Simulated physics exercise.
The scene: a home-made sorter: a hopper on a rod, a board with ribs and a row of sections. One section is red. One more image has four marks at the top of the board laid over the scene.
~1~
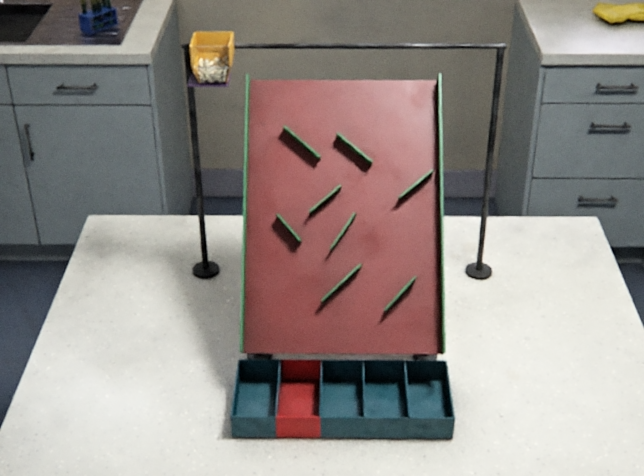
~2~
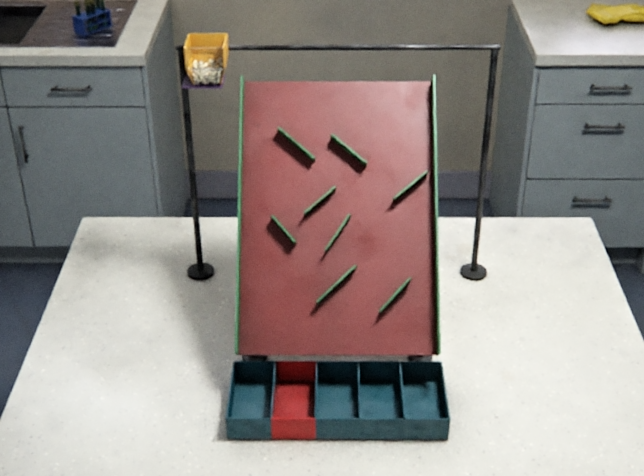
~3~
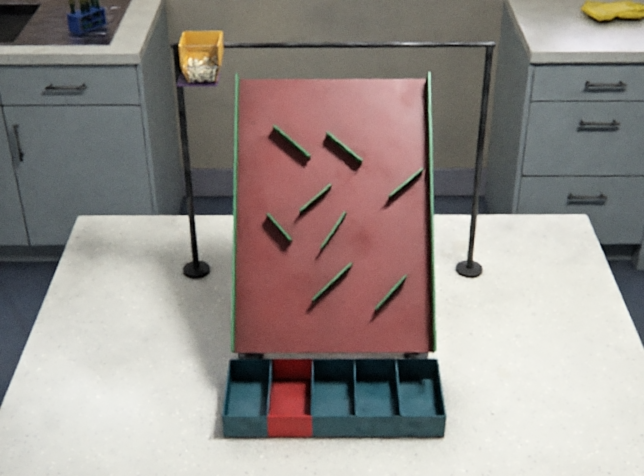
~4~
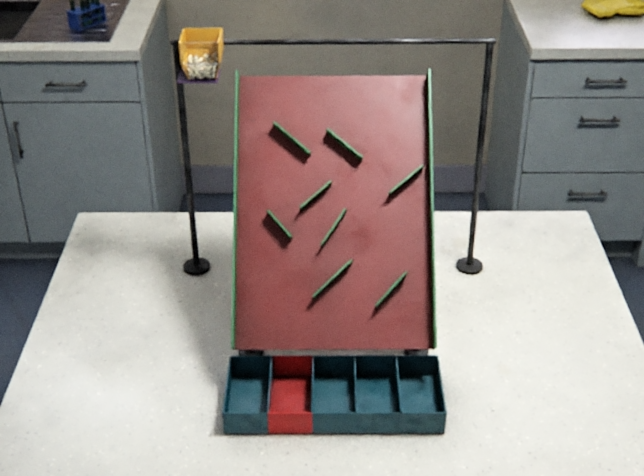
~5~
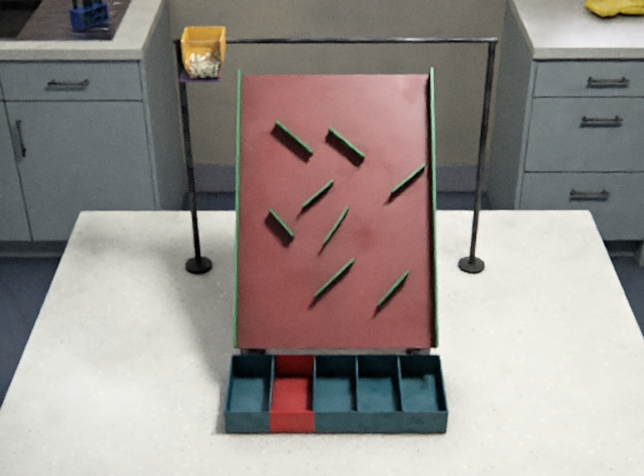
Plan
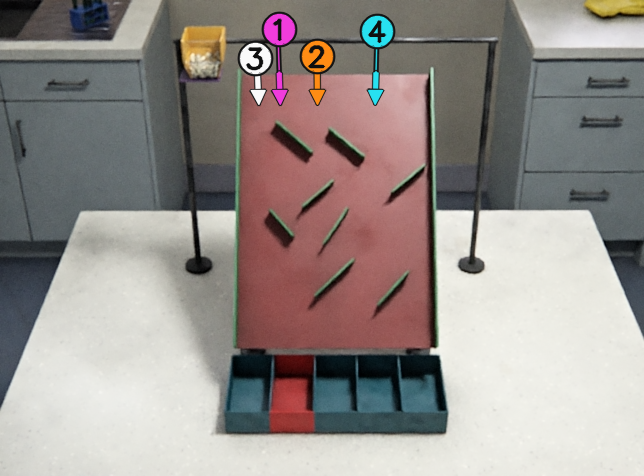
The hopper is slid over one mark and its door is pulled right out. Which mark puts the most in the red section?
2 works best here.
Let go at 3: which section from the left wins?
It is the first one.
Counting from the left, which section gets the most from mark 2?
The second.
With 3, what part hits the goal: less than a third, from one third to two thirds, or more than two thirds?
It is less than a third.
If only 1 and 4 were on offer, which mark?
The answer is 1.
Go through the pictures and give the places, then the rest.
Hopper at (215, 73), white beans, door shut, in the first picture.
Ribs (278, 127) to (315, 158), (332, 134) to (367, 163), (305, 213) to (335, 186), in the second picture.
Ribs (389, 196) to (423, 168), (267, 213) to (291, 240), (321, 248) to (345, 212), in the third picture.
Ribs (313, 296) to (352, 260), (376, 305) to (407, 272), in the fourth picture.
Red section at (292, 420), number 2 of 5 from the left, in the fifth picture.
On the marked copy, mark 1 meets the board at (280, 99); mark 2 meets the board at (317, 99); mark 3 meets the board at (258, 99); mark 4 meets the board at (375, 99).
With 1, about a quarter in the red section, about two thirds in other sections, a small part outside the box.
With 2, about half in the red section, about half in other sections.
With 3, about a quarter in the red section, most in other sections.
With 4, a small part in the red section, most in other sections.
